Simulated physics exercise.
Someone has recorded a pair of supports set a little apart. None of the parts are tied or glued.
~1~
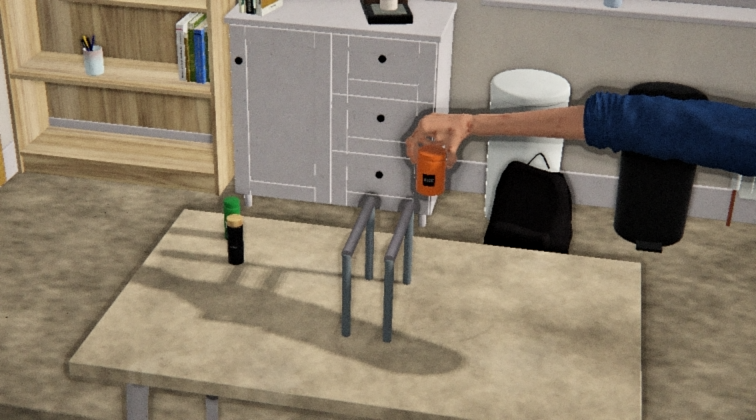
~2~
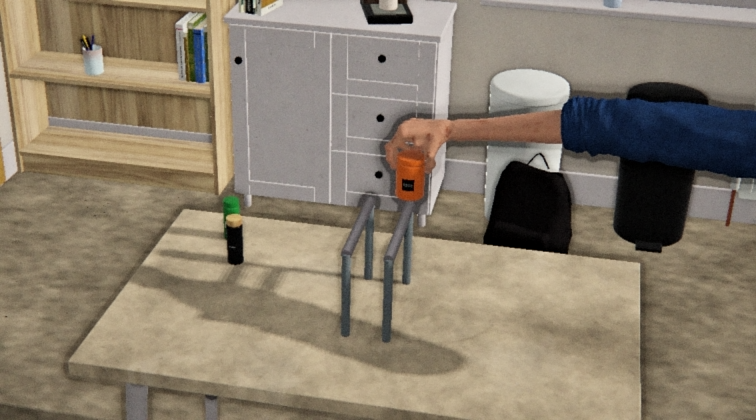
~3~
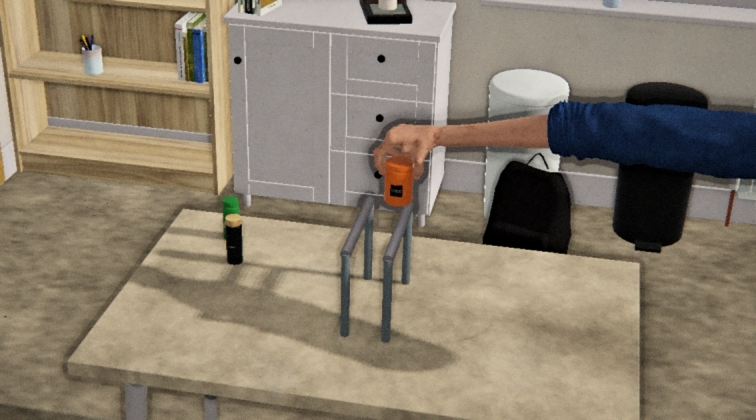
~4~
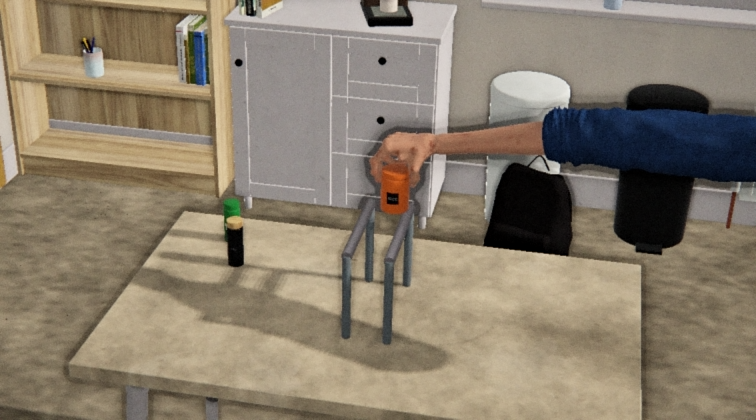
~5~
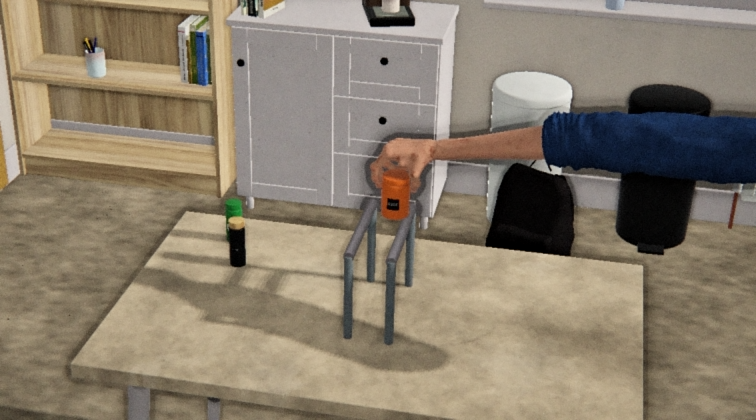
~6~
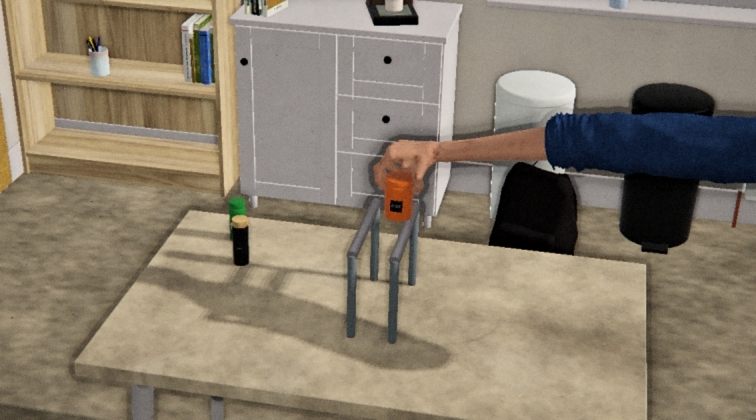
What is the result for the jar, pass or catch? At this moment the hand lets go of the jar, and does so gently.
My bet is it stays put up there.
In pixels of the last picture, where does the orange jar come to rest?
Around (381, 220).
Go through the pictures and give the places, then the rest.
The first frame shows being brought over the gap; orange jar (431, 170); black shaker (235, 240).
The second frame shows being brought over the gap; orange jar (410, 175); black shaker (235, 240).
The third frame shows being brought over the gap; orange jar (399, 181); black shaker (234, 240).
The fourth frame shows being brought over the gap; orange jar (395, 189); black shaker (235, 242).
The fifth frame shows being brought over the gap; orange jar (396, 194); black shaker (237, 242).
The sixth frame shows held still over the gap; orange jar (399, 196); black shaker (241, 241).
Then, 0.20 s later than the last frame, orange jar tilted by 6° near (396, 209).
Then, 0.30 s later than the last frame, orange jar tilted by 53° near (382, 219).
Then, 0.60 s later than the last frame, orange jar tilted by 50° near (381, 220).
When it is over, lying over on the stand or table, orange jar; the other 2 as before. End places, in pixels of the last picture, orange jar near (381, 220). The jar is caught.
